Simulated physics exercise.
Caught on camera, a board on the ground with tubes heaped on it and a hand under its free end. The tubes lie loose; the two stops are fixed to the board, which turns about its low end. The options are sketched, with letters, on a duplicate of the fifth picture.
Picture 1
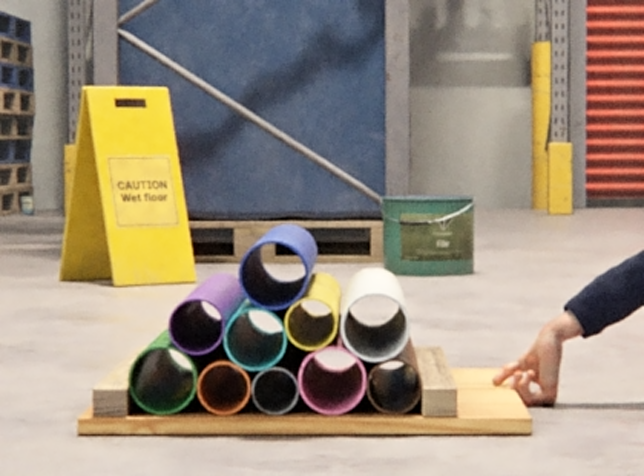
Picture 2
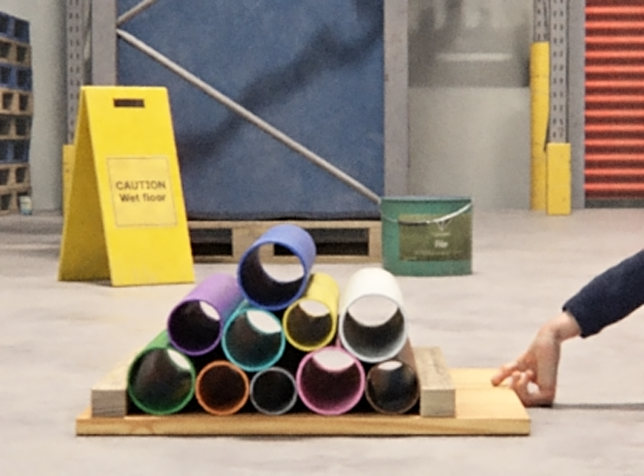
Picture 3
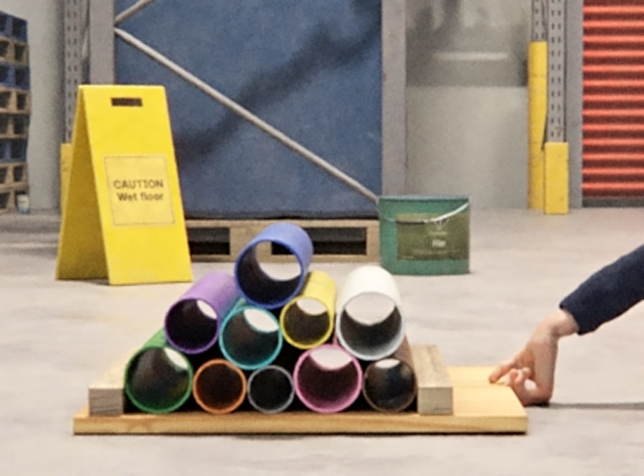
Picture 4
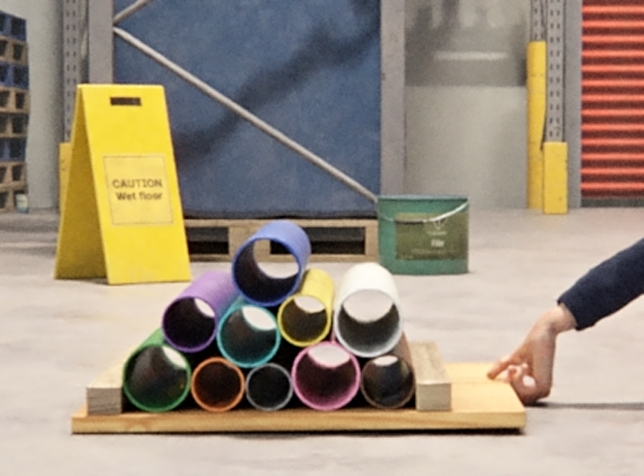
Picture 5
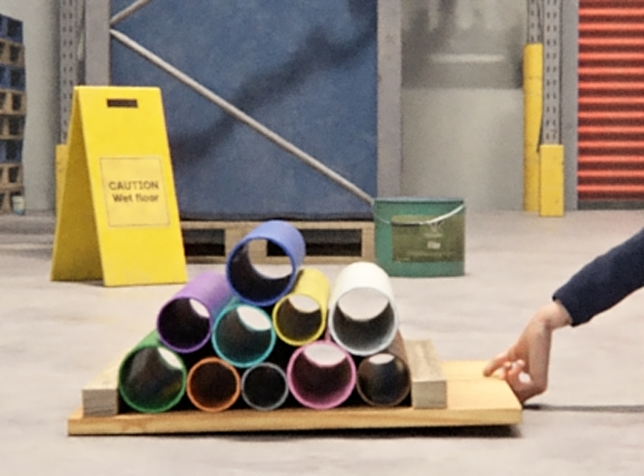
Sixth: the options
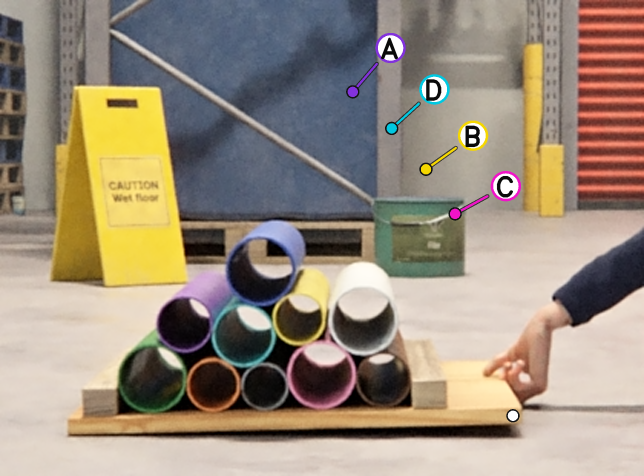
A hand slightly lifts the right end of a wooden board stacked with colourful tubes.
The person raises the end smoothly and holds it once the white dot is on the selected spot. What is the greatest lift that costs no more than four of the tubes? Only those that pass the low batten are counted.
No higher than B.
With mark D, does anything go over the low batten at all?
Yes, at D.
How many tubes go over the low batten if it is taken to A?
With A, five.
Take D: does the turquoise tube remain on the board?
No, with D.
On the marked copy, A at (353, 92); B at (426, 169); C at (455, 214); D at (392, 128); the white dot at (513, 416).
With B. Early on, board at 20°.
Further on, board at 36°.
At the end, board at 36°, four over the low batten (turquoise, yellow, purple, blue).
As for the rest, A five over the low batten; C one over the low batten (blue); D five over the low batten.
